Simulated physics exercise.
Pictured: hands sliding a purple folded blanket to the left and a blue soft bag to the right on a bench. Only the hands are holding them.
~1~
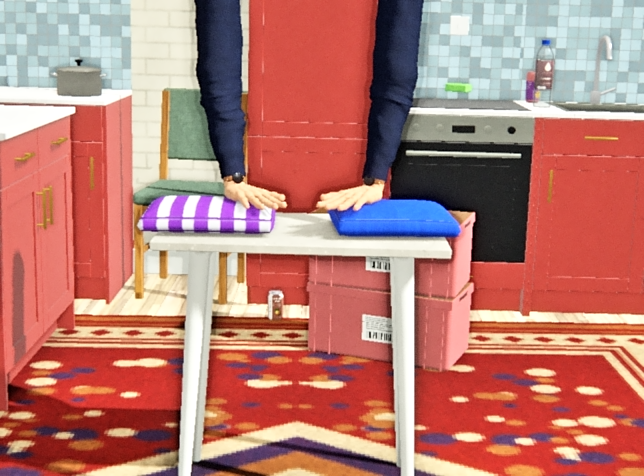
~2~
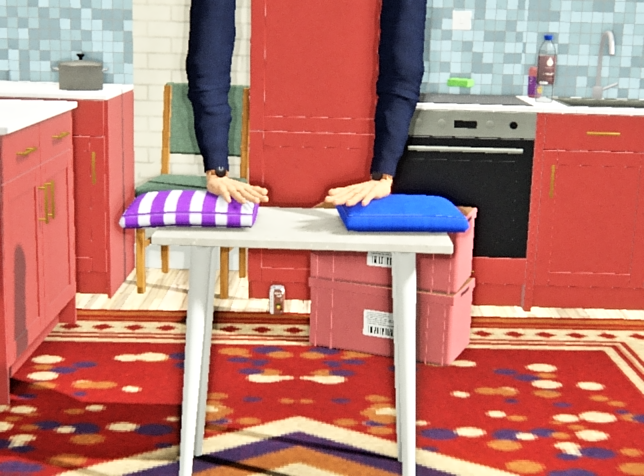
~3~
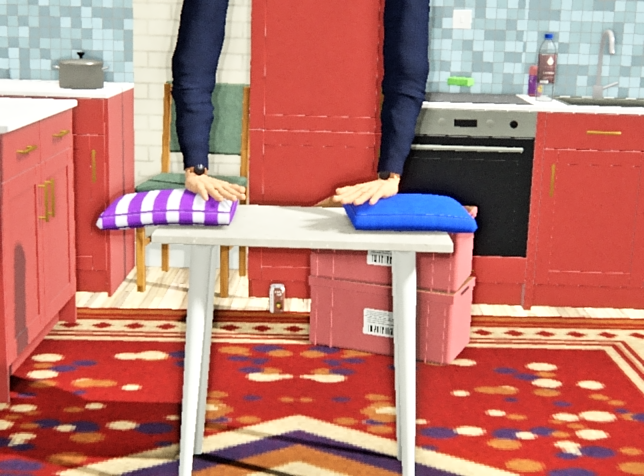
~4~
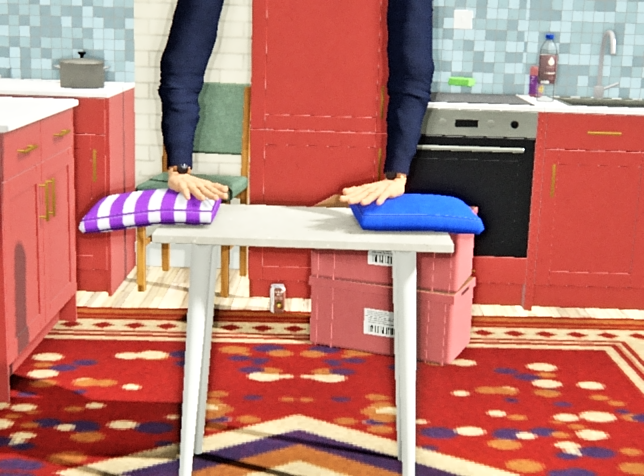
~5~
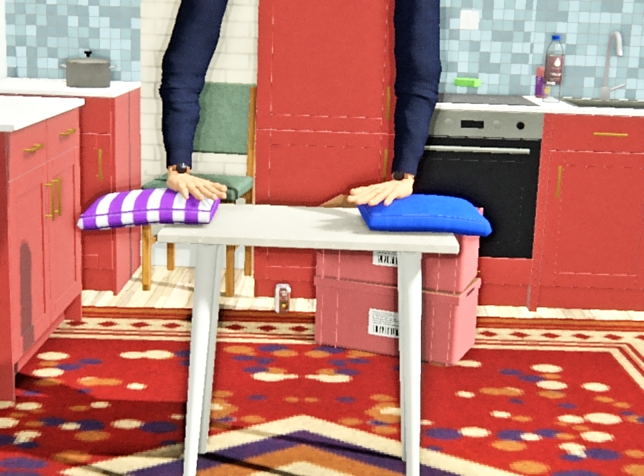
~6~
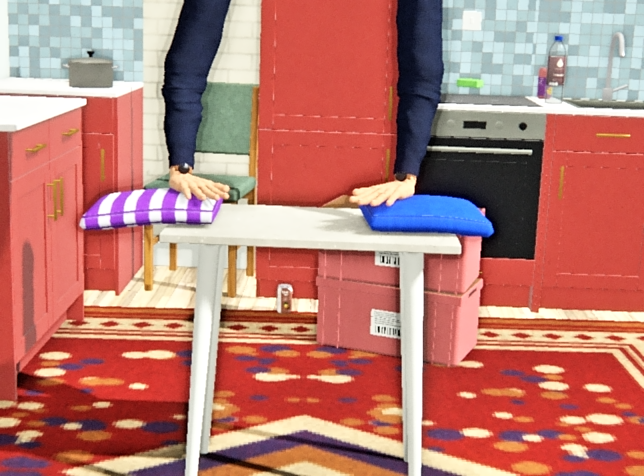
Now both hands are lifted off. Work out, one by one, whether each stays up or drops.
One by one. The purple folded blanket drops. The blue soft bag stays up.
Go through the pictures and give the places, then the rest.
The first frame shows folded blanket tip (145, 220); soft bag tip (452, 226).
The second frame shows folded blanket tip (127, 217); soft bag tip (461, 221).
The third frame shows folded blanket tip (105, 219); soft bag tip (468, 222).
The fourth frame shows folded blanket tip (88, 222); soft bag tip (475, 223).
The fifth frame shows folded blanket tip (87, 219); soft bag tip (482, 225).
The sixth frame shows folded blanket tip (89, 219), well over half past the edge; soft bag tip (484, 226), about a third past the edge.
Then, 0.28 s after the last picture, folded blanket tipping outwards near (149, 230); soft bag lying still.
Then, 0.52 s after the last picture, folded blanket falling near (140, 366); soft bag lying still.
Then, 0.78 s after the last picture, folded blanket on the floor near (90, 441); soft bag lying still.
At rest, folded blanket on the floor near (70, 456); soft bag lying still. The purple folded blanket goes down and the blue soft bag stays up there.
